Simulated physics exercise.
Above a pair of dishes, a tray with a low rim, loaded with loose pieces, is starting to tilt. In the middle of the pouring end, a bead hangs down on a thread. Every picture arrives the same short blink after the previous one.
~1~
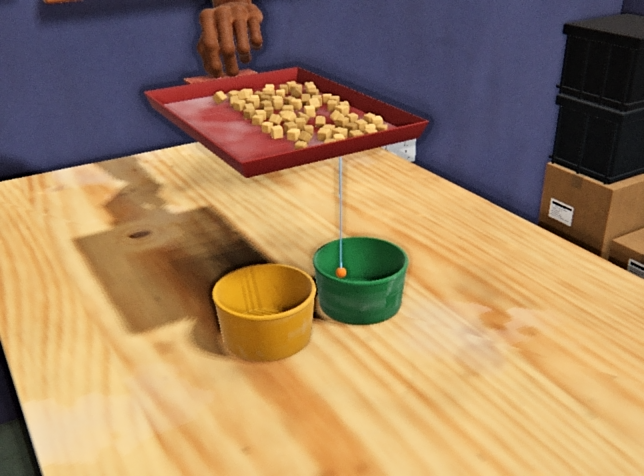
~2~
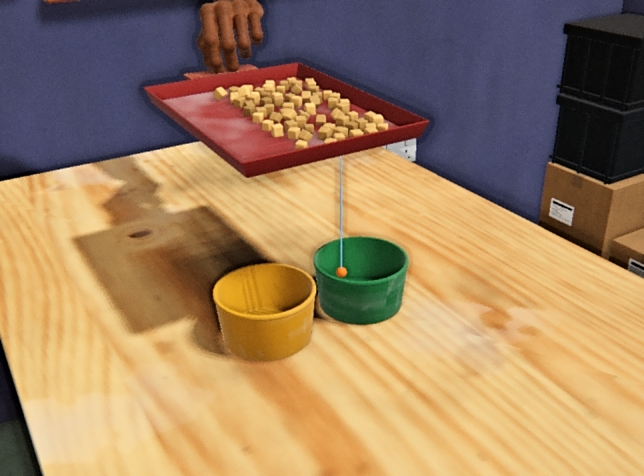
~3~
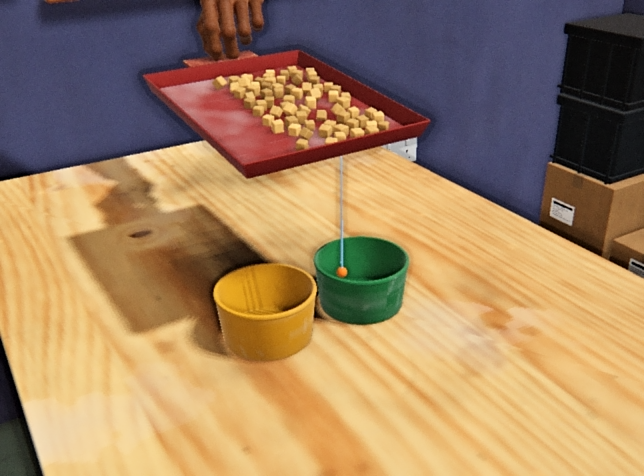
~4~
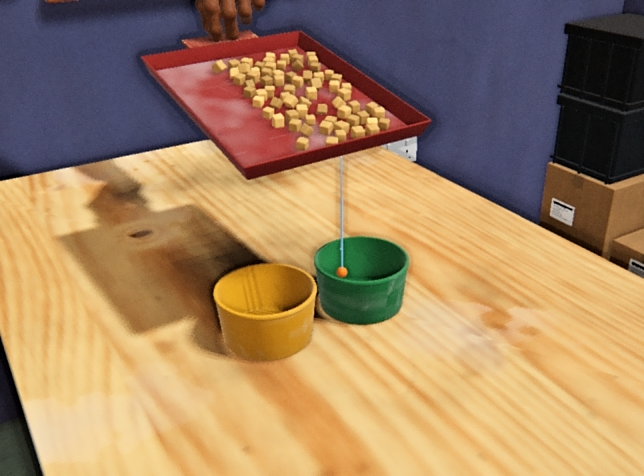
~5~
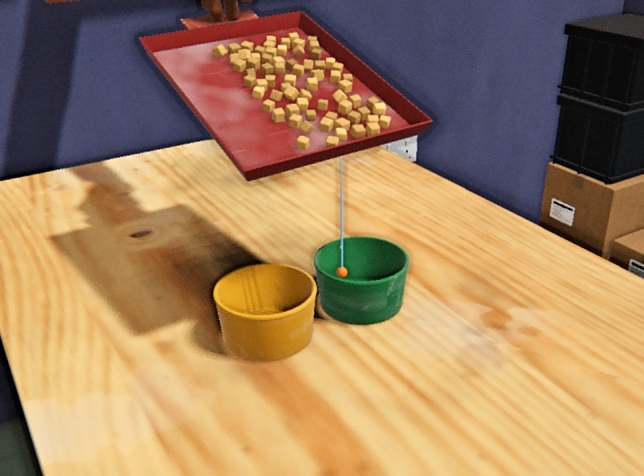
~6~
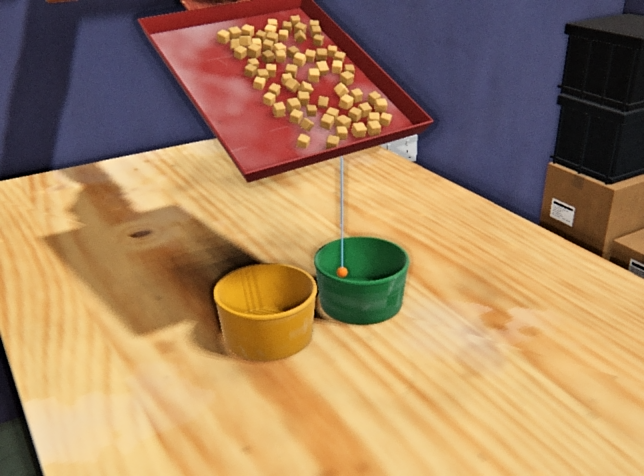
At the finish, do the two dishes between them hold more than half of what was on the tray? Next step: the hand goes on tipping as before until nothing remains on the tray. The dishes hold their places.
No.
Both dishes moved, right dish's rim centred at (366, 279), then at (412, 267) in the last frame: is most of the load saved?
For the two places in order: A minority share, a minority share.
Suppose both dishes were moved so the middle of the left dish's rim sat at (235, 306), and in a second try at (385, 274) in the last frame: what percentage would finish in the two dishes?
You'd get near 0 per cent and afterwards near 0 per cent.
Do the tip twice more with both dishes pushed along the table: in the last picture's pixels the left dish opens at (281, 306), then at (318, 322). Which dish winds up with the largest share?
Place 1: The one on the left side; place 2: The one on the left side.
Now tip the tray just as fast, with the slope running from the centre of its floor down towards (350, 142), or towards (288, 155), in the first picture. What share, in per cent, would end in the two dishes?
First heading roughly 0 %, second roughly 10 %.
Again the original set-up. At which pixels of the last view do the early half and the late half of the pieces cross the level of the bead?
First roughly (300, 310), then roughly (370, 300).
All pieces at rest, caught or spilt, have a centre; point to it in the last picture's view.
(337, 383).
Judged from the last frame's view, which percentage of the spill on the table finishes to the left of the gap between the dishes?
Around 30 per cent, give or take.
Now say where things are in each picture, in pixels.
Corners of the pouring end near (245, 159) and (420, 121), level; middle of the load near (288, 111), small wooden cubes; left dish near (289, 332); right dish near (387, 297); bead on its thread near (341, 273), in the first frame.
Corners of the pouring end near (246, 159) and (420, 120), level; middle of the load near (288, 109), in the second frame.
Corners of the pouring end near (247, 160) and (421, 120), tipped barely, lowest at the left corner; middle of the load near (289, 102), in the third frame.
Corners of the pouring end near (247, 162) and (422, 119), tipped a little, lowest at the left corner; middle of the load near (289, 91), in the fourth frame.
Corners of the pouring end near (248, 165) and (423, 119), tipped clearly, lowest at the left corner; middle of the load near (290, 81), in the fifth frame.
Corners of the pouring end near (249, 167) and (425, 119), tipped clearly, lowest at the left corner; middle of the load near (291, 71), a little on the move; left dish near (289, 331); right dish near (388, 297), in the sixth frame.
Shortly afterwards, tray tipped steeply; all but a few on the tray; only a few in the air.
Next, tray tipped past a quarter turn; near a third on the tray; near a third outside both; near a quarter in the air.
Some moments later, tray tipped past a quarter turn; the whole lot outside both.
In the end, tray tipped past a quarter turn; none at all in the left dish; none at all in the right dish; the whole lot outside both.
